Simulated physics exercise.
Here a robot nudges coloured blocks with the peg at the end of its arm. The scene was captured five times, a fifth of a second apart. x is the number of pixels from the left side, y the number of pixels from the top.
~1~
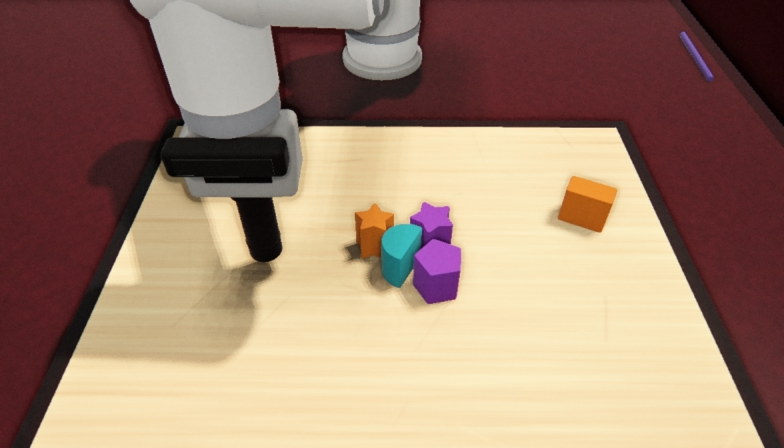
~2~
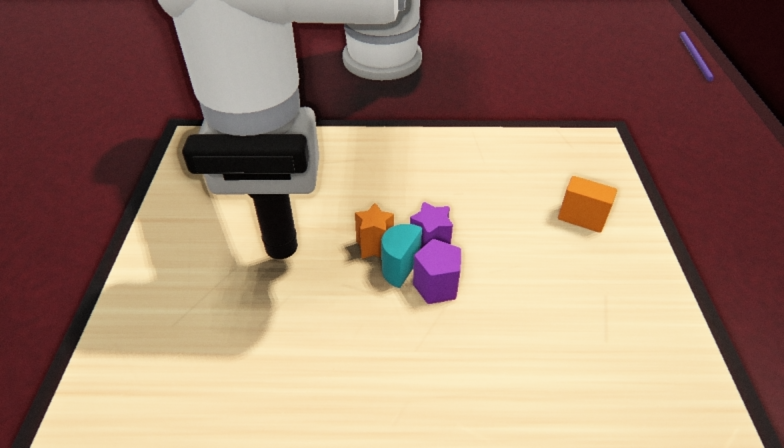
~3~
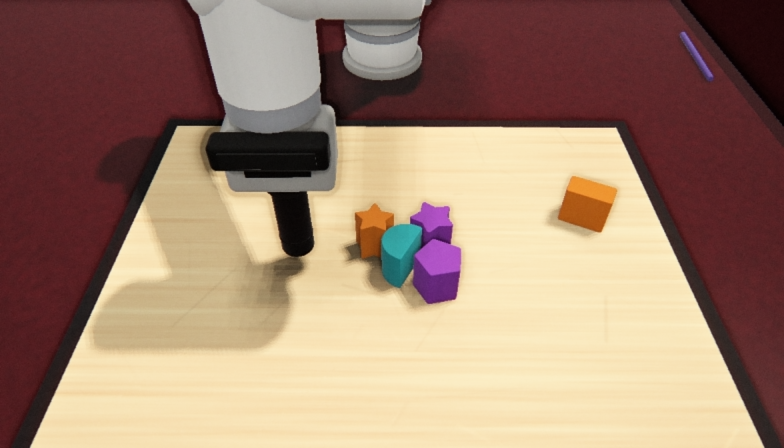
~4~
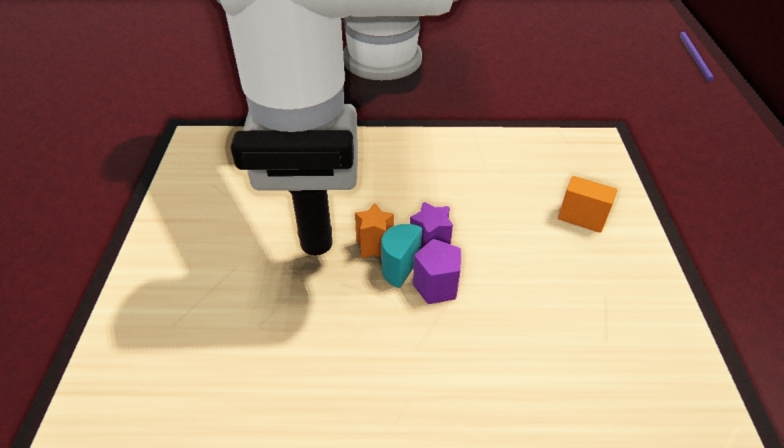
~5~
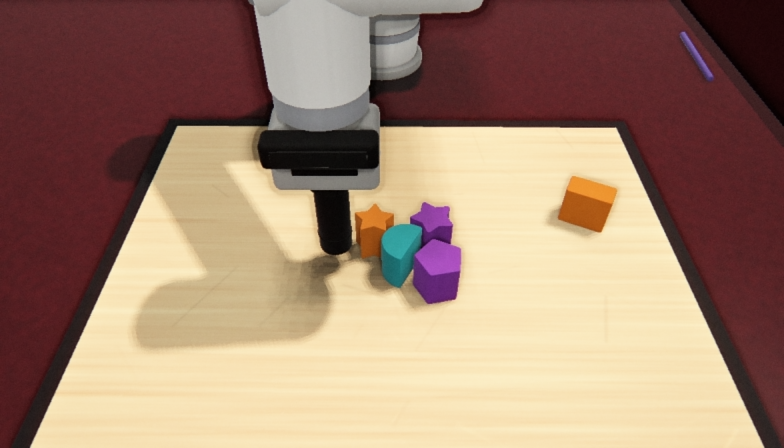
On a pale wooden board, a robot arm slides its black peg rightward toward clustered coloured blocks, which stay still.
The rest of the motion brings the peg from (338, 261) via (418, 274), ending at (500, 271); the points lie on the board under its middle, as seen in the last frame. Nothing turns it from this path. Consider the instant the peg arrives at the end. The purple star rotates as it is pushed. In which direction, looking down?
Rotation: Counter-clockwise.
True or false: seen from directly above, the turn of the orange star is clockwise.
False - the claim does not hold.
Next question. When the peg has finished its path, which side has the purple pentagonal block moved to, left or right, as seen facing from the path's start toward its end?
Gets pushed right.
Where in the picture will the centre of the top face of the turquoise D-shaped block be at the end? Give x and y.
The middle of its upper face will lie at (543, 258).
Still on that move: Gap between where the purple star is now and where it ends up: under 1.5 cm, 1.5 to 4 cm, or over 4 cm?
The purple star moves under 1.5 cm.
One third of the way, peg at (391, 256); orange star at (387, 219), turned 70° anticlockwise; turquoise D-shaped block at (427, 244); purple star at (440, 217), turned 35° anticlockwise; purple pentagonal block at (456, 260).
Two thirds of the way, peg at (448, 257); orange star at (388, 219), turned 75° anticlockwise; turquoise D-shaped block at (486, 249), turned 30° clockwise; purple star at (442, 217), turned 45° anticlockwise; purple pentagonal block at (509, 272), turned 15° clockwise.
At the end, peg at (504, 255); orange star at (388, 219), turned 75° anticlockwise; turquoise D-shaped block at (543, 258), turned 70° clockwise; purple star at (442, 217), turned 45° anticlockwise; purple pentagonal block at (543, 285), turned 55° clockwise.
